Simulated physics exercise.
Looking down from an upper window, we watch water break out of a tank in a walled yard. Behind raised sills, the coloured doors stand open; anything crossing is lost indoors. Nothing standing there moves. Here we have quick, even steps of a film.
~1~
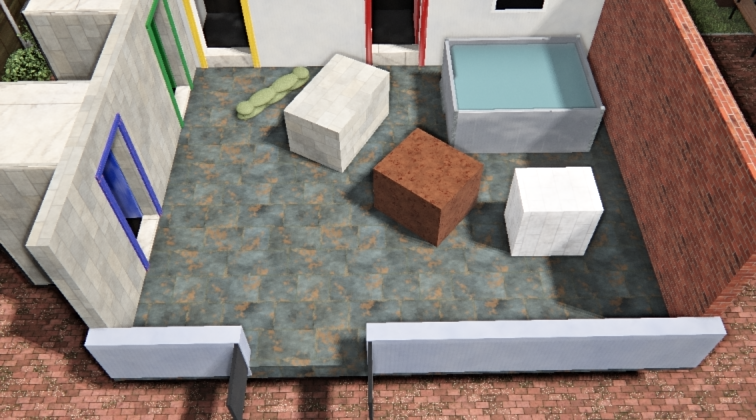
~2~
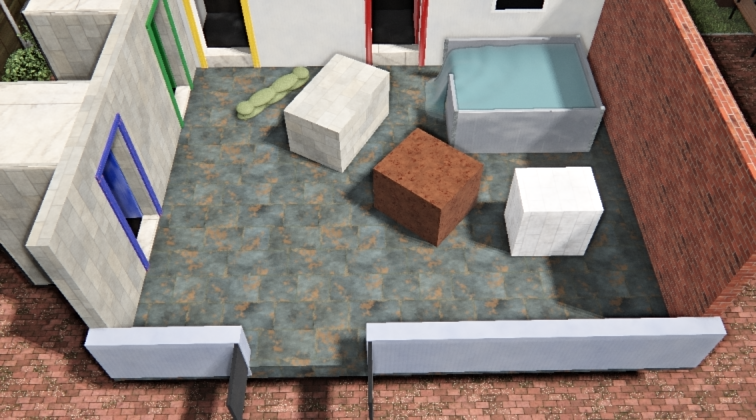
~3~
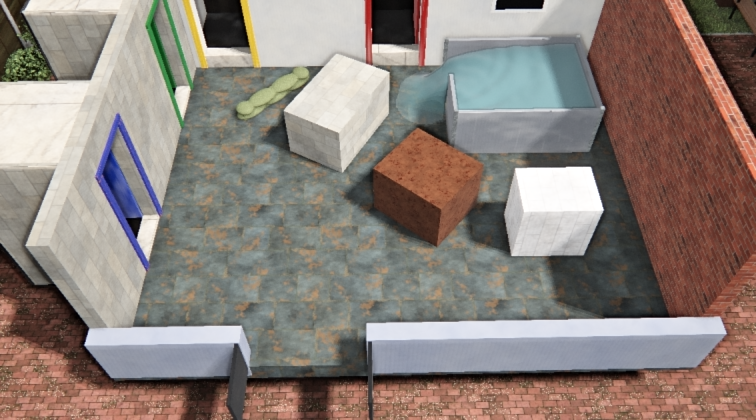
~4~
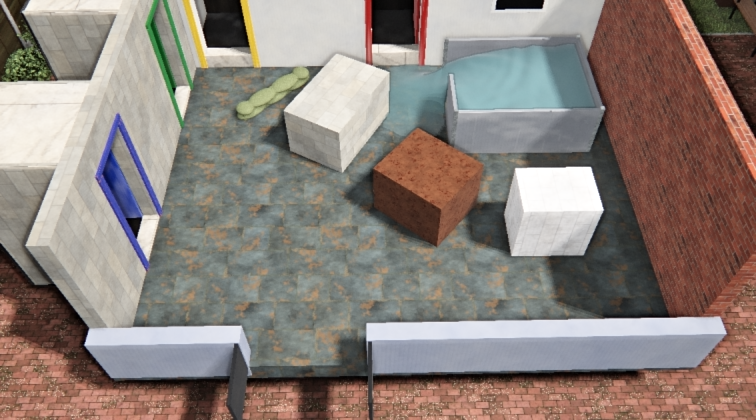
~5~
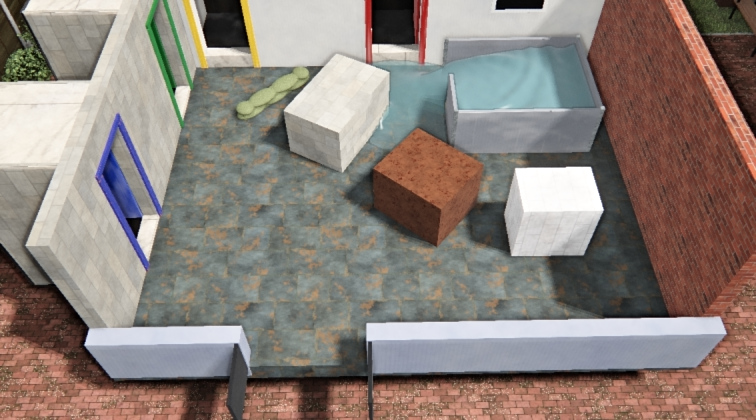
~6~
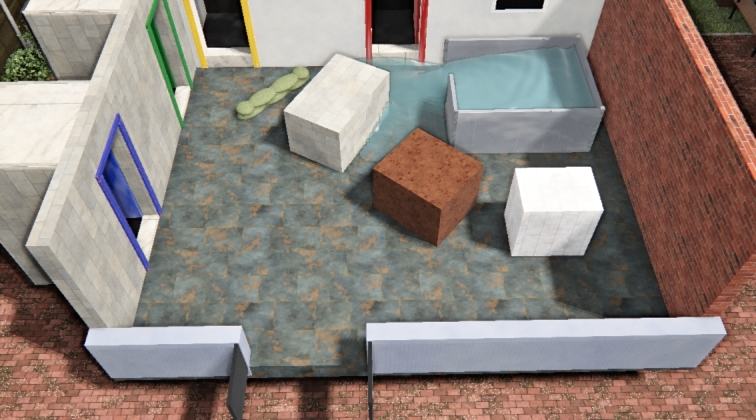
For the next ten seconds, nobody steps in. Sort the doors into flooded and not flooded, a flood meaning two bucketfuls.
Sorted: Red door - not flooded; blue door - flooded; yellow door - not flooded; green door - flooded.
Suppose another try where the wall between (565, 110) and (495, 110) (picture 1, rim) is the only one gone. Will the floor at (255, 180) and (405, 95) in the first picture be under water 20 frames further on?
Taking the two points in order, the first is left dry and the second is waterlogged.
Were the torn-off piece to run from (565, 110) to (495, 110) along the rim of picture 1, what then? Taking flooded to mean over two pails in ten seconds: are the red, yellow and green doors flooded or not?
Log - red keeps within bounds, yellow keeps within bounds, green keeps within bounds.
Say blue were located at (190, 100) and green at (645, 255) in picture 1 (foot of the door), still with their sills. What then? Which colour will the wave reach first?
Going by the pictures, it's the one in red.
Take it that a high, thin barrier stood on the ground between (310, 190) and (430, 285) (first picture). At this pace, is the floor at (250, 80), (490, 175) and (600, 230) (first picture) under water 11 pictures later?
Point by point: First submerged, second not reached, third not reached.
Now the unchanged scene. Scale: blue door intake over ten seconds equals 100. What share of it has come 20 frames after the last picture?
Share at that point: Roughly 5 %.
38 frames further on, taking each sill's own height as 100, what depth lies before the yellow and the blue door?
The first comes to about 20 percent, the second to about 140 percent.
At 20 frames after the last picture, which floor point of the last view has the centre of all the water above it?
Point: (398, 125).
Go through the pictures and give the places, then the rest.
The first picture shows still water in the water tank at (520, 76).
In the second picture, water pours out at (448, 83) and has run to (439, 79).
In the third picture, water pours out at (448, 86) and has run to (399, 107).
In the fourth picture, the front is at a hidden place, out from the gap at (447, 87).
In the fifth picture, the front is at a hidden place, out from the gap at (447, 88).
In the sixth picture, water pours out at (447, 87) and has run to a hidden place.
A moment on, water covers 20 % of the floor; the red door under two buckets in, the blue door not reached, the yellow door wet at the sill, nothing in, the green door not reached.
Next, water covers 35 % of the floor; the red door under two buckets in, the blue door not reached, the yellow door wet at the sill, nothing in, the green door over two buckets in.
Then, water covers 60 % of the floor; the red door under two buckets in, the blue door under two buckets in, the yellow door wet at the sill, nothing in, the green door far over two buckets in.
Later, water covers 75 % of the floor; the red door under two buckets in, the blue door over two buckets in, the yellow door wet at the sill, nothing in, the green door far over two buckets in.
In the end, water covers 95 % of the floor; the red door under two buckets in, the blue door far over two buckets in, the yellow door wet at the sill, nothing in, the green door far over two buckets in.
